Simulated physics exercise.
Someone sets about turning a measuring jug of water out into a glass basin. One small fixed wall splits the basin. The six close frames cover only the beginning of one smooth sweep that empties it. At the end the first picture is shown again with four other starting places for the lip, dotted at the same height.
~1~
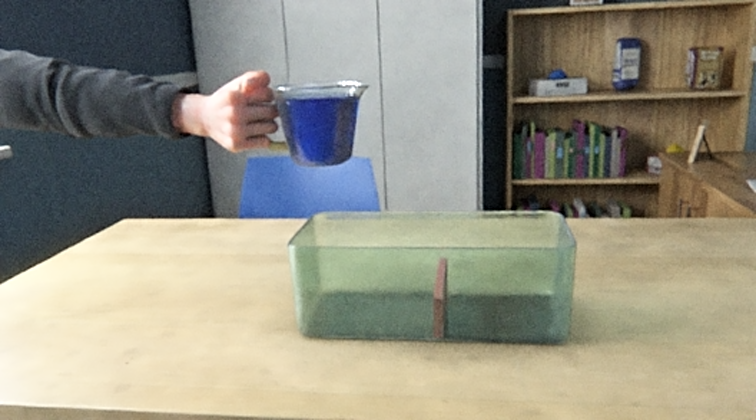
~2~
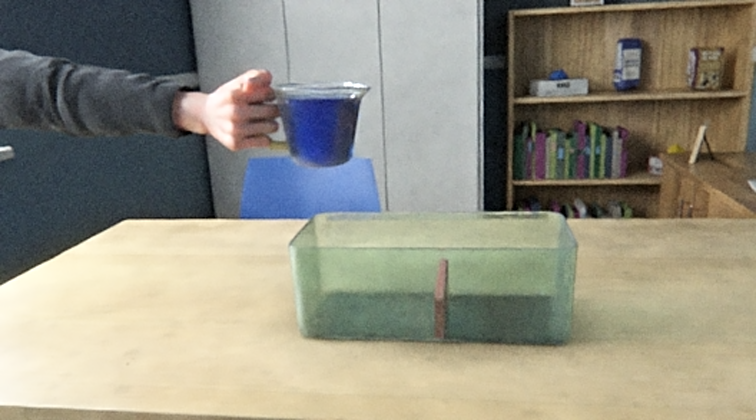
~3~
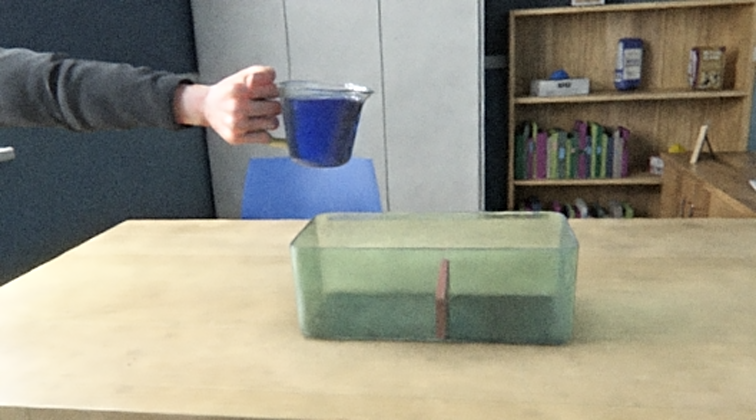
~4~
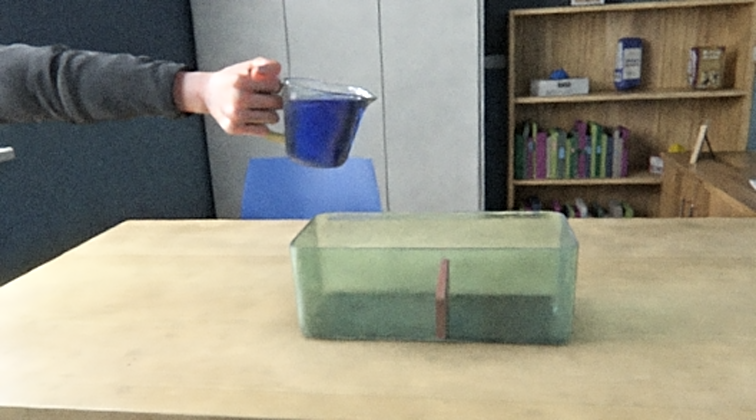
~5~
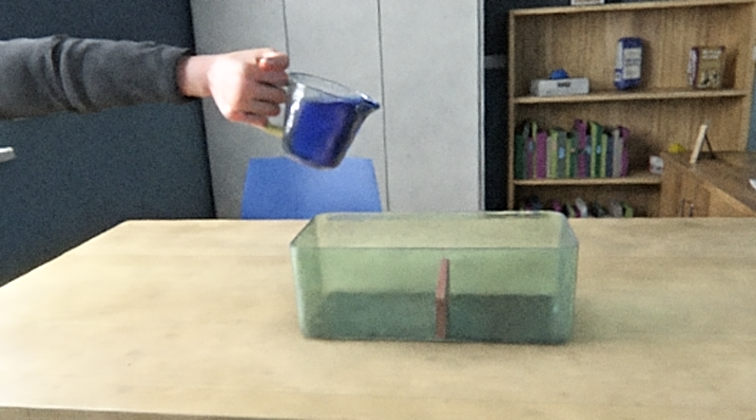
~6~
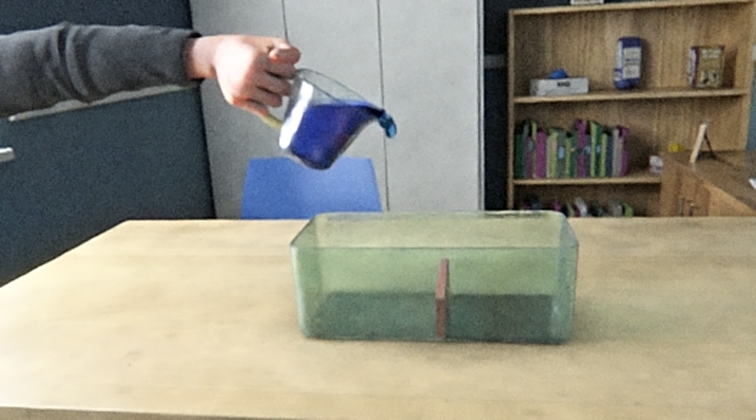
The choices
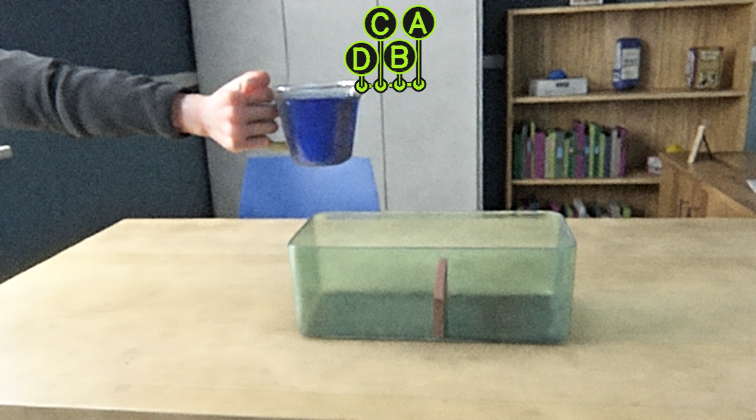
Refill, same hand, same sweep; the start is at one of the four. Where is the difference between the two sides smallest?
C works best here.
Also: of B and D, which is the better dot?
B.
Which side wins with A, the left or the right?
The right one.
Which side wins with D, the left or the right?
More ends on the left.
On the marked copy, A at (418, 84); B at (399, 84); C at (380, 85); D at (361, 86).
For dot A, about 7 % ends left of the wall and 92 % right of it.
For dot B, about 22 % ends left of the wall and 78 % right of it.
For dot C, about 53 % ends left of the wall and 46 % right of it.
For dot D, about 90 % ends left of the wall and 8 % right of it.
